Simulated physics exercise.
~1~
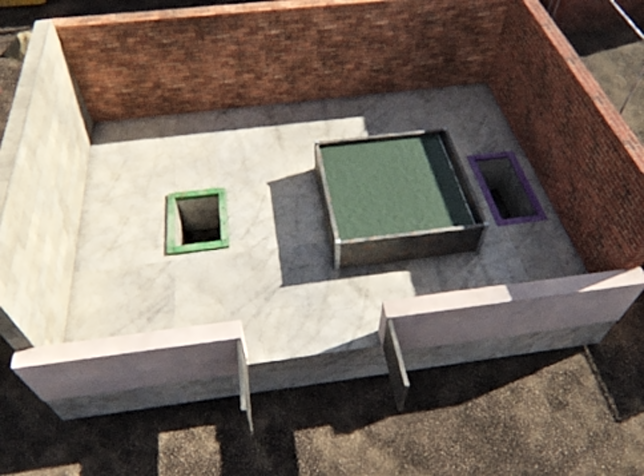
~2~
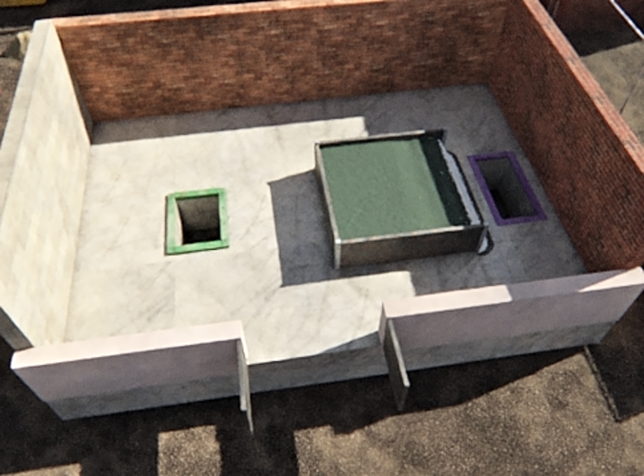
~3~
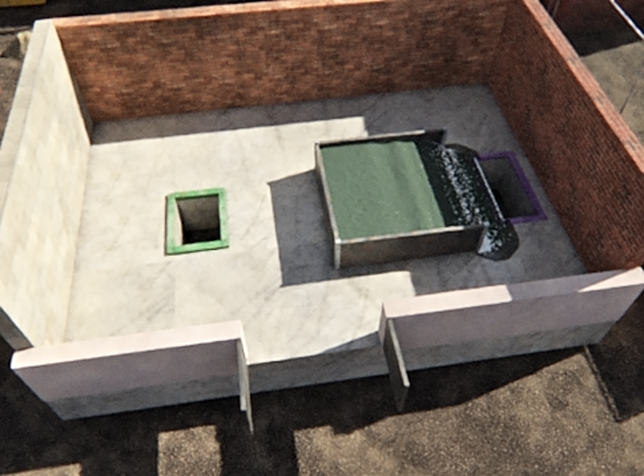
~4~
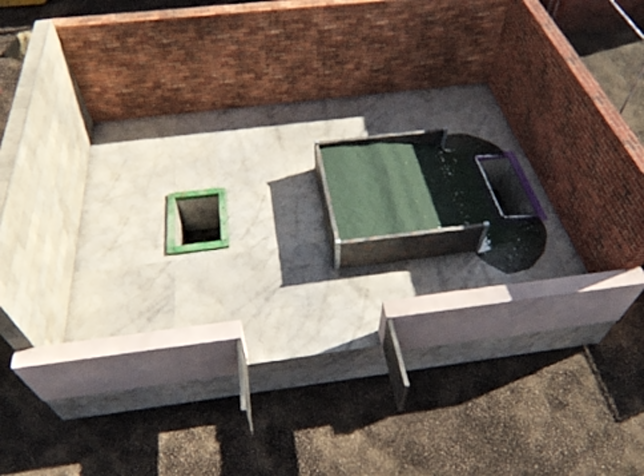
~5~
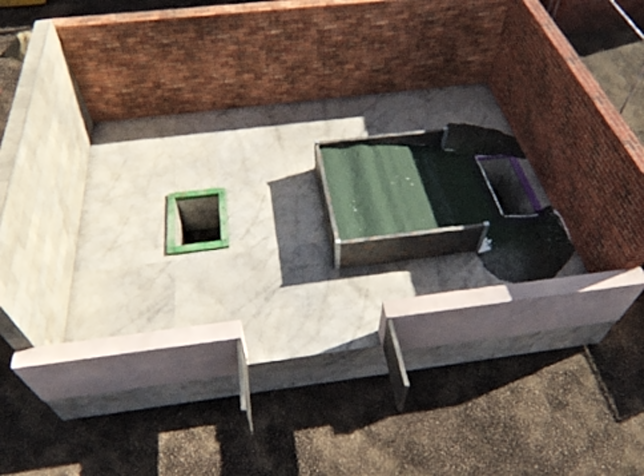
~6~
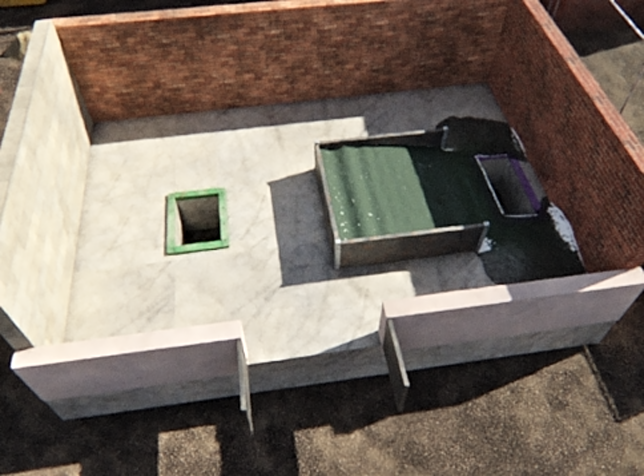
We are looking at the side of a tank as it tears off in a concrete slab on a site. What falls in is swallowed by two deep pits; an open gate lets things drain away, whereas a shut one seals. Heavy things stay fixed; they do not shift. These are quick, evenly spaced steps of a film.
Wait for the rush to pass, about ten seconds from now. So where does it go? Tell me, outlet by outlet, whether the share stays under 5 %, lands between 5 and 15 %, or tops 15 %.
Outlet by outlet: The gate stays under 5 %, the purple pit tops 15 %, the green pit stays under 5 %.
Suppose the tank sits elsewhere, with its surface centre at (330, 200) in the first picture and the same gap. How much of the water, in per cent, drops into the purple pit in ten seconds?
The purple pit takes 60 per cent.
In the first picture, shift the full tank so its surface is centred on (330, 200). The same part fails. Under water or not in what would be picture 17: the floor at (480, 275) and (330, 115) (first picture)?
Result, in sequence: Waterlogged; unreached.
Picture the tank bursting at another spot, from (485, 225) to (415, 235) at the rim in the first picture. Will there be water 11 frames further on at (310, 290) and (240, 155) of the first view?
Submerged, waterless.
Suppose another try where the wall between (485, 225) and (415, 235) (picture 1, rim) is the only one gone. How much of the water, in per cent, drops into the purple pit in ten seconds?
The purple pit takes 30 per cent.
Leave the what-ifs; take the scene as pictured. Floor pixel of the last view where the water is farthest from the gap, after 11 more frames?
The front should reach about (484, 87).
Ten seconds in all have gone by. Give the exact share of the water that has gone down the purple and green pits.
Roughly 70 %, then roughly 0 %.
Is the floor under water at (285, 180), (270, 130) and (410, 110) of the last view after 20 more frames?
Taking them as listed, I'd call them high and dry, high and dry and soaked through.
A moment on, water covers 15 % of the floor; the gate 0 %, the purple pit 22 %, the green pit 0 %.
Next, water covers 15 % of the floor; the gate 0 %, the purple pit 38 %, the green pit 0 %.
Then, water covers 30 % of the floor; the gate 0 %, the purple pit 53 %, the green pit 0 %.
Later, water covers 55 % of the floor; the gate 0 %, the purple pit 64 %, the green pit 0 %.
In the end, water covers 65 % of the floor; the gate 2 %, the purple pit 70 %, the green pit 0 %.
